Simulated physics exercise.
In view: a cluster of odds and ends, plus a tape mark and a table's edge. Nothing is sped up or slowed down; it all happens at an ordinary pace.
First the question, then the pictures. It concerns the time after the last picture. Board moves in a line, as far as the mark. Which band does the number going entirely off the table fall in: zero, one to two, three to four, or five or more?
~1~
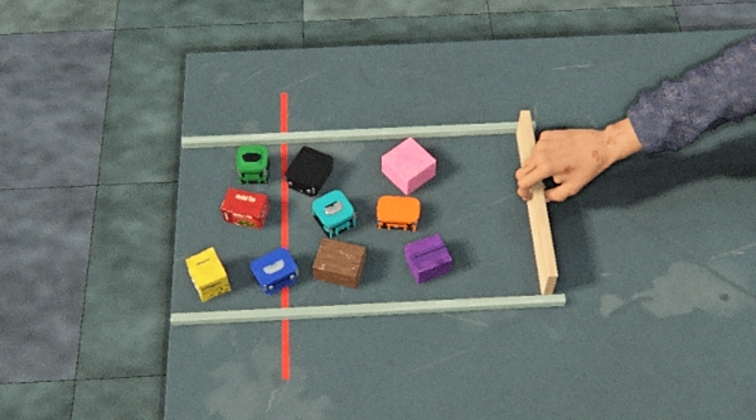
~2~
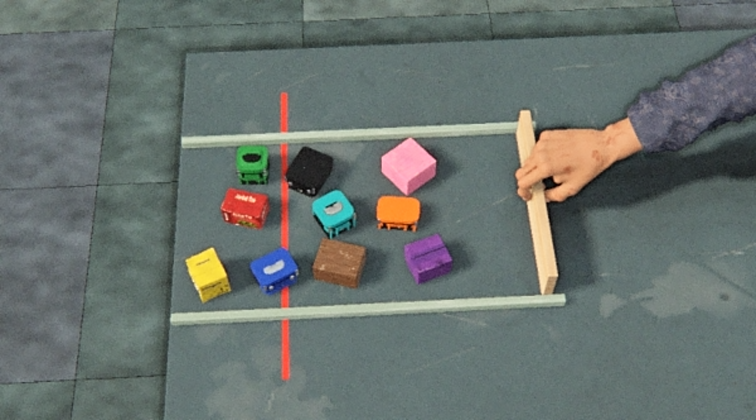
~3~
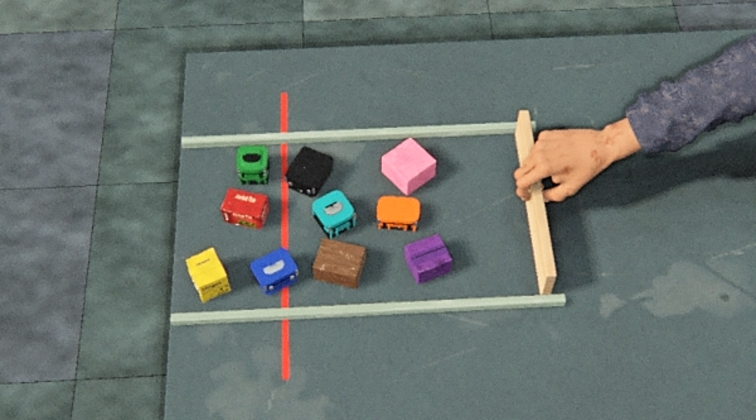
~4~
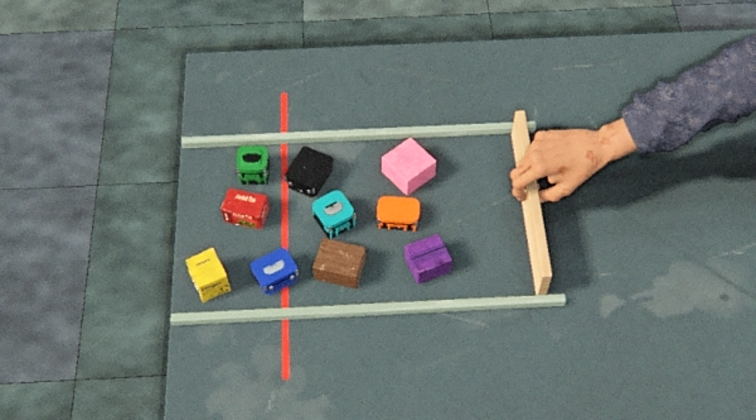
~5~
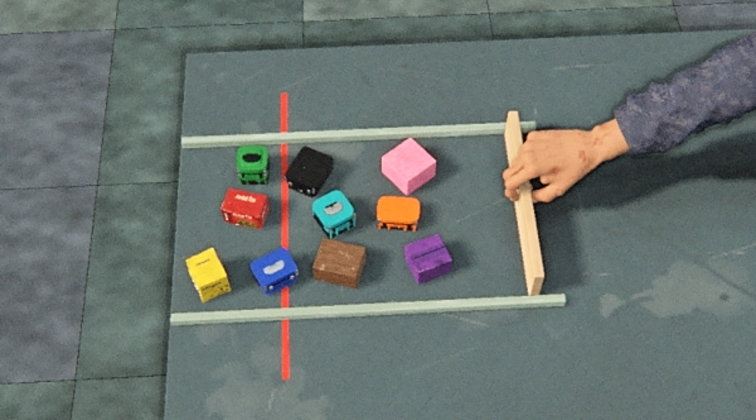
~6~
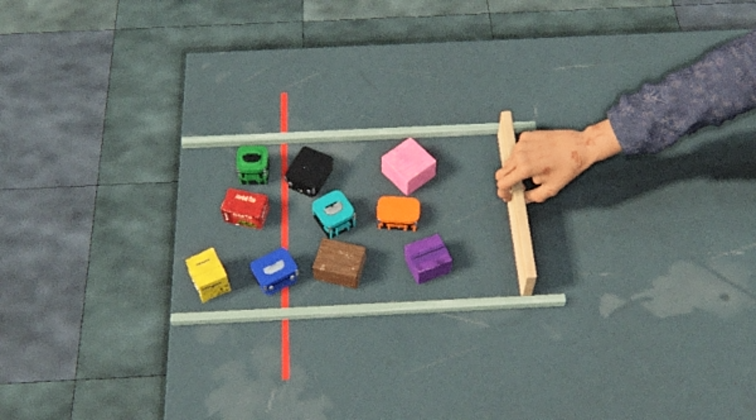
It falls in the one to two band.
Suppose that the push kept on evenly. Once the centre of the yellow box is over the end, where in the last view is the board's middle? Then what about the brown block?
When the yellow box crosses, the middle is near (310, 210); when the brown block crosses, near (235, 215).
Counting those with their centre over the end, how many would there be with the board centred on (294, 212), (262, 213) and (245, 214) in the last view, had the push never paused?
Past-the-end tally - position 1: 1, position 2: 4, position 3: 4.
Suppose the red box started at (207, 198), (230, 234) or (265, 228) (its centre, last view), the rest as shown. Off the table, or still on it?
Try one it is not knocked off; try two it is not knocked off; try three it is not knocked off.
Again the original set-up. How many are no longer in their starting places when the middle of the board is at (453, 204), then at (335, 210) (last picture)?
Well, it's 0 at the first one and 10 at the second.
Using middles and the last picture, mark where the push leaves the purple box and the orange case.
In the last picture the purple box sits at (266, 263) while the orange case sits at (264, 223).
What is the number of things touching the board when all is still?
It's touching 3 at the end.
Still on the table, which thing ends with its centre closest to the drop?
The foremost one is the blue case.
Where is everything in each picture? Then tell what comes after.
The first picture shows yellow box (208, 275); red box (245, 209); green case (253, 165); board (536, 200); tape (285, 224).
The second picture shows red box (245, 209); pink block (409, 166).
The third picture shows green case (253, 165); purple box (428, 259).
The fourth picture shows yellow box (208, 275); turquoise case (334, 214).
The fifth picture shows red box (245, 209); board (524, 201).
The sixth picture shows yellow box (208, 275); red box (245, 209); green case (253, 165); board (516, 201); tape (285, 224).
Early on, none off yet; yellow box at rest near (208, 275); red box at rest near (245, 209); green case at rest near (253, 165).
Finally, the number that fall off is one or two; lost, yellow box.
